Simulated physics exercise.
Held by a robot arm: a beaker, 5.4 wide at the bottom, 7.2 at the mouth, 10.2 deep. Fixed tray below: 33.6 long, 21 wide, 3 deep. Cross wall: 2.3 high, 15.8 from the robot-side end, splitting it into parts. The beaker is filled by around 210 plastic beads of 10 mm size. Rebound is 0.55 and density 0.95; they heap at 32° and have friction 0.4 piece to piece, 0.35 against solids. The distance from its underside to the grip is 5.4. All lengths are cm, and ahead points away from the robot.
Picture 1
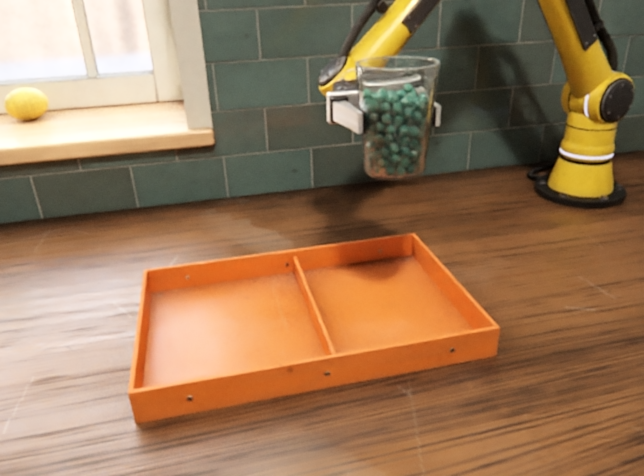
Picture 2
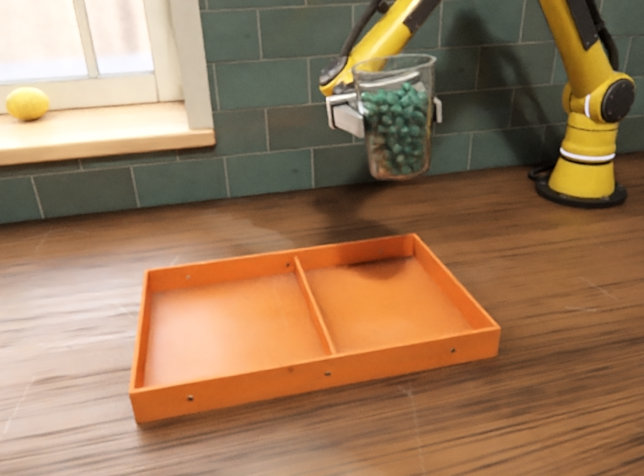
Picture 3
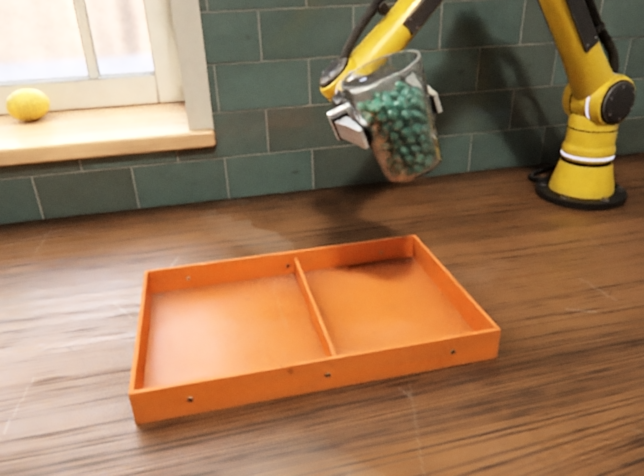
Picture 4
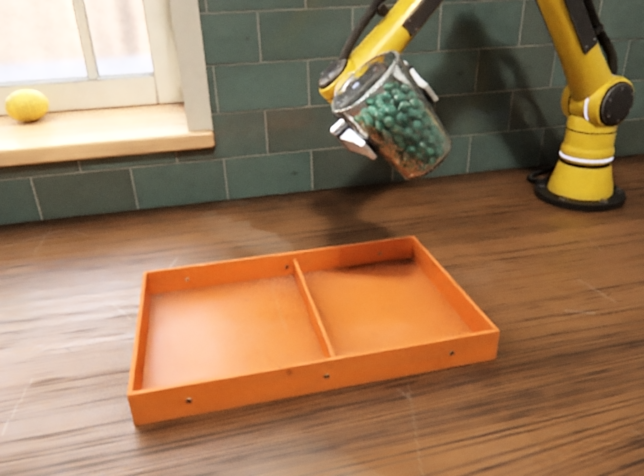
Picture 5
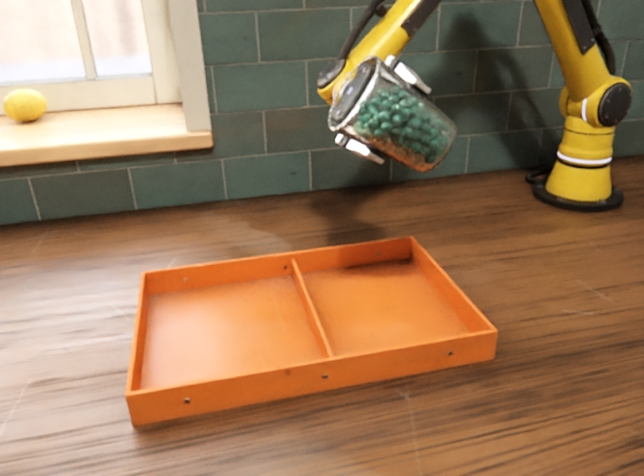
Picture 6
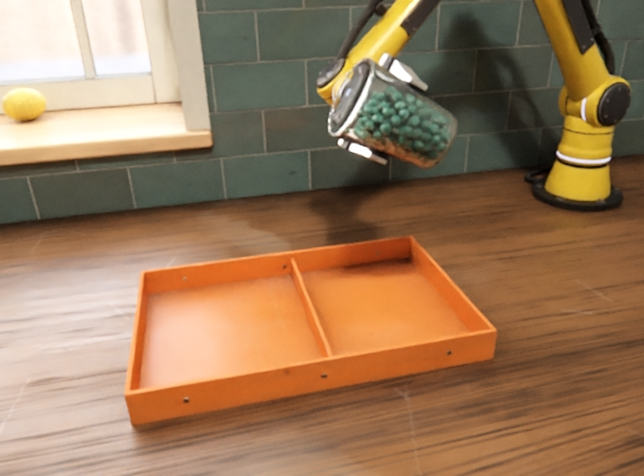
The clip shows a yellow robot arm holding a clear beaker of green beads above and behind an empty, divided orange tray, steadily tilting it from upright to steeply leftward while the beads shift but stay inside.
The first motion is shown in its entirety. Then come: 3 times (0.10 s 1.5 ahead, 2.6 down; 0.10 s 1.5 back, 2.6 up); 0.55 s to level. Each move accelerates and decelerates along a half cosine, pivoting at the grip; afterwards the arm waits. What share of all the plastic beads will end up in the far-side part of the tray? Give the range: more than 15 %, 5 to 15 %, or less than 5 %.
The range is less than 5 %.
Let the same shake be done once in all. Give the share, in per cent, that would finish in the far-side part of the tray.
That share would be near 0 percent.
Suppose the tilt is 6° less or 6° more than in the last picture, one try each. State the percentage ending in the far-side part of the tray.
Roughly 0 per cent on the first try and 0 per cent on the second.
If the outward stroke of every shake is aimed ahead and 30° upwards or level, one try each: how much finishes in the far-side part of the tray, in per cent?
You'd get about 25 per cent with the first setting and about 15 per cent with the second.
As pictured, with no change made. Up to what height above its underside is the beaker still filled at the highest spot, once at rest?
Roughly 9.0 centimetres.
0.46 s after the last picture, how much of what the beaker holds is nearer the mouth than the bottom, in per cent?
About 35 percent.
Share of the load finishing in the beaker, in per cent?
100 %.
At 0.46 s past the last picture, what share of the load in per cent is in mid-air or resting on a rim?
Reading at that time: Some 0 per cent.
Then, 0.46 s later, tilted 61° forward, highest piece 23 above the table; 206 in the beaker.
Then, 0.92 s later, tilted 23° forward, highest piece 25 above the table; 204 in the beaker, 2 in the robot-side part.
Then, 1.35 s later, level, highest piece 25 above the table; 204 in the beaker, 1 in the robot-side part, 1 in the far-side part.
Then, 2.40 s later, level, highest piece 25 above the table; 204 in the beaker, 1 in the robot-side part, 1 in the far-side part.
At rest, 204 in the beaker, 1 in the robot-side part, 1 in the far-side part. That is 0 % in the far-side part of the tray.
